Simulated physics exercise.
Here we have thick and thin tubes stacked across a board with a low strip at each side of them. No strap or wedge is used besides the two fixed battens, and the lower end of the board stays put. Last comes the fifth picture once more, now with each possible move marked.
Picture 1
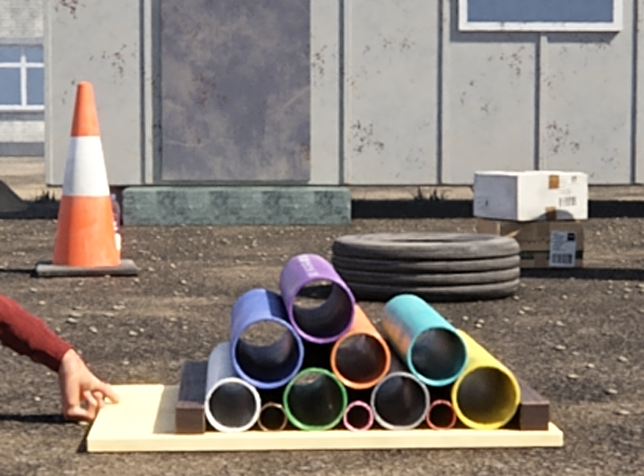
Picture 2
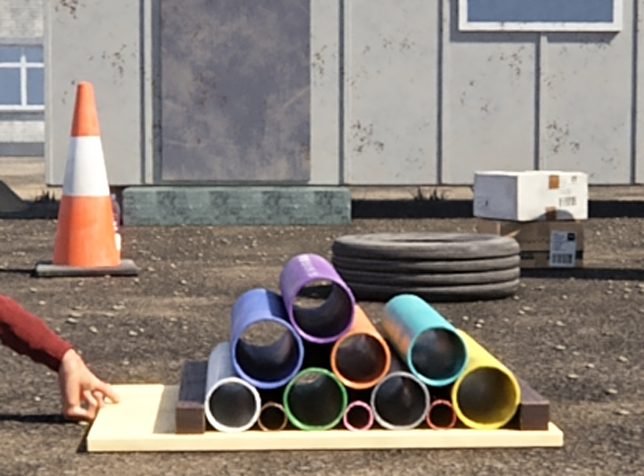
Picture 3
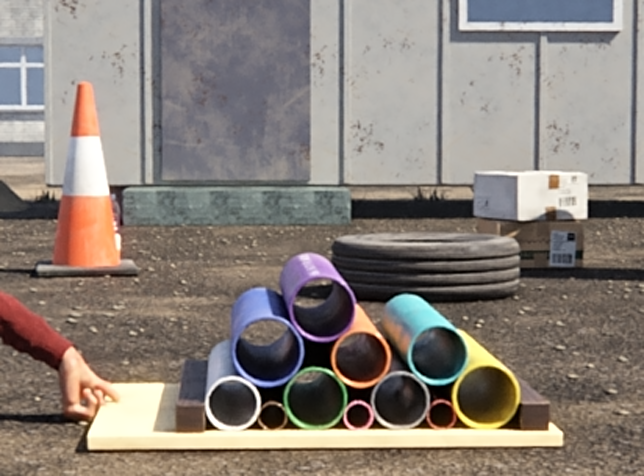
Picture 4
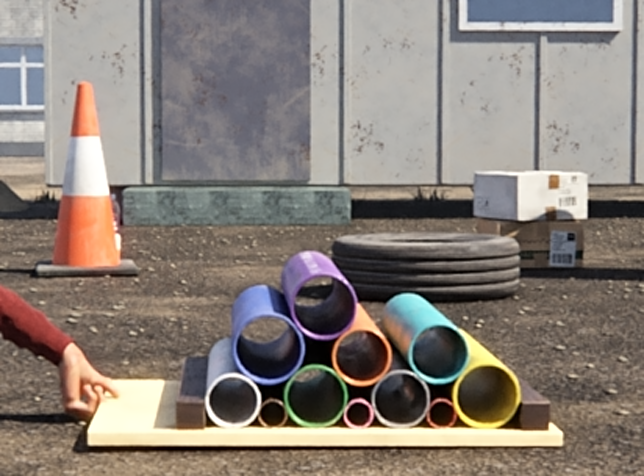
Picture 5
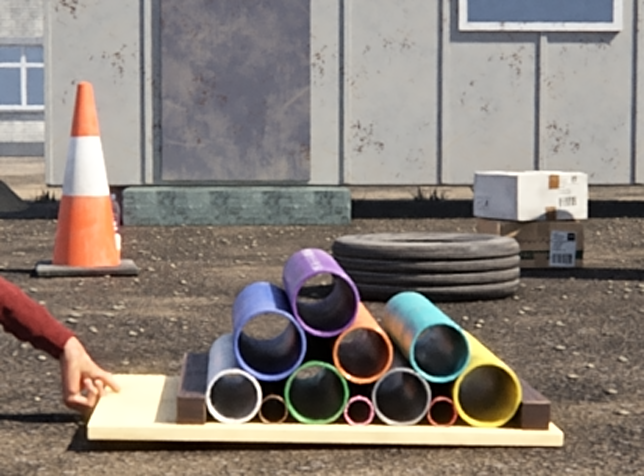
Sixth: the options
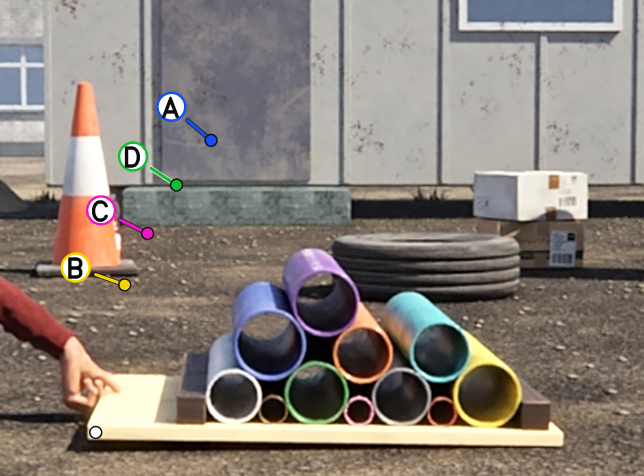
We see colourful thick and thin tubes stacked on a pale board between two dark strips, as a hand at the left slowly raises that end slightly, tilting the board while the tubes shift a little to the right.
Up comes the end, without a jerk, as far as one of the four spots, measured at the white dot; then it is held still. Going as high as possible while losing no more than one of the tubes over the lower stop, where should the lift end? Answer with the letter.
Up to A.
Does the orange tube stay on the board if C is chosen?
The orange tube: Yes.
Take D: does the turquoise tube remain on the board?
Yes, with D.
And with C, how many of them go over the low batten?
It comes to none.
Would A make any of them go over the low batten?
Yes.
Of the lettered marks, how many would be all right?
The number is four.
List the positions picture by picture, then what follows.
The first picture shows white tube (232, 406); brown tube (272, 418); green tube (315, 400).
The second picture shows green tube (315, 400); pink tube (358, 417).
The third picture shows board (318, 399); white tube (233, 404); brown tube (273, 416); turquoise tube (438, 354).
The fourth picture shows board (318, 398); white tube (233, 401); brown tube (273, 414).
The fifth picture shows board (319, 394); white tube (234, 397); brown tube (273, 410).
On the marked copy, A at (211, 140); B at (125, 285); C at (147, 233); D at (177, 185); the white dot at (96, 432).
With A. Early on, board at 21°.
Further on, board at 40°.
At the end, board at 40°, one over the low batten (purple).
As for the rest, B none over the low batten; C none over the low batten; D none over the low batten.
